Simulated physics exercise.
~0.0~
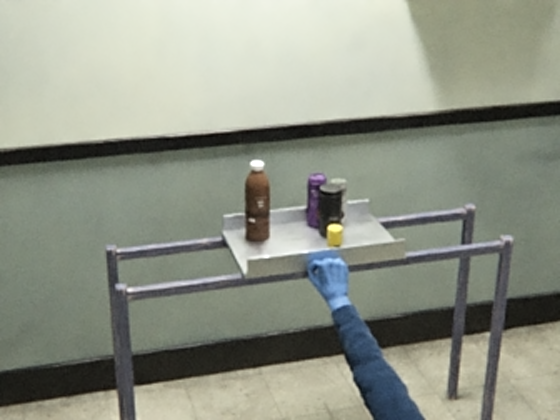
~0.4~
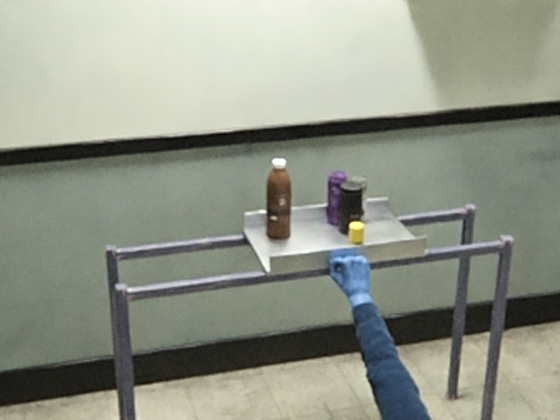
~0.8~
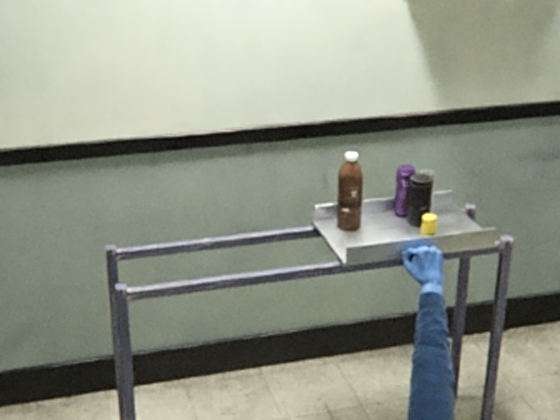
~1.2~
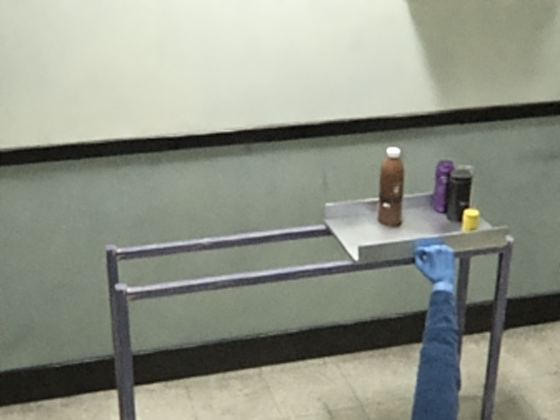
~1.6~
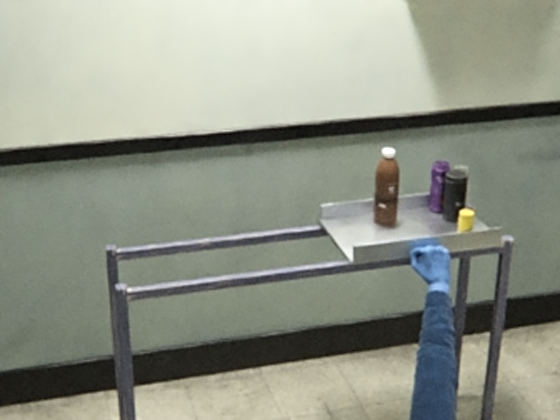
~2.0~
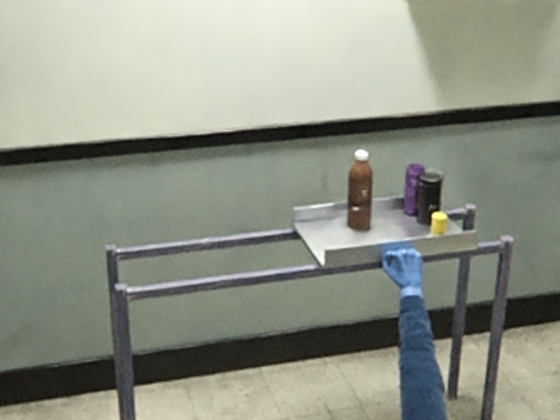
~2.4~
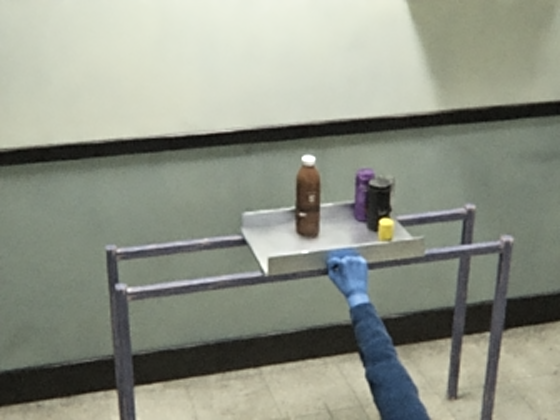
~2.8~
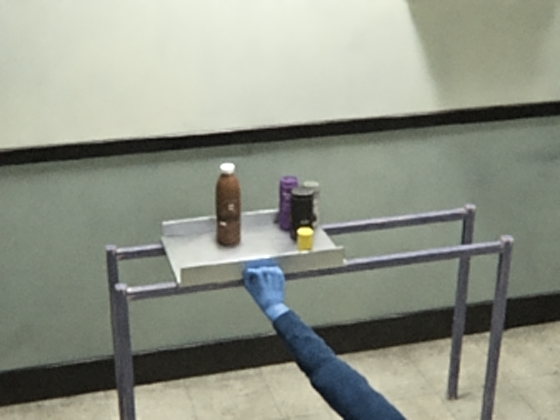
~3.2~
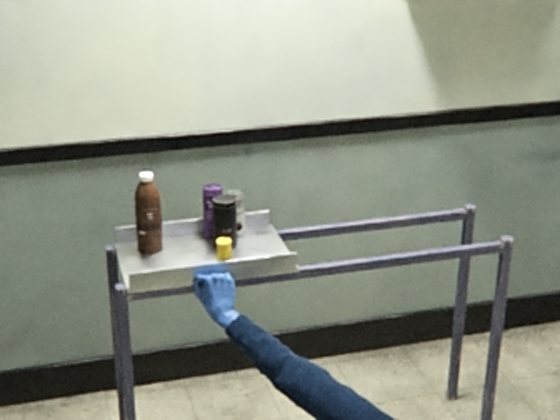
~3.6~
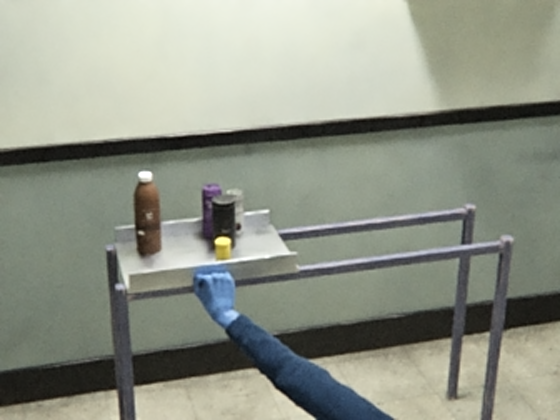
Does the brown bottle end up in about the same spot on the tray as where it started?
Yes, the brown bottle finishes upright at about the same spot on the tray where it began.
In this clip, a blue-gloved hand moves a tray holding a brown bottle and several smaller containers right along two rails, then back to the left end. The items slide slightly right on the tray, then back left, and finish upright near their starting spots on it.
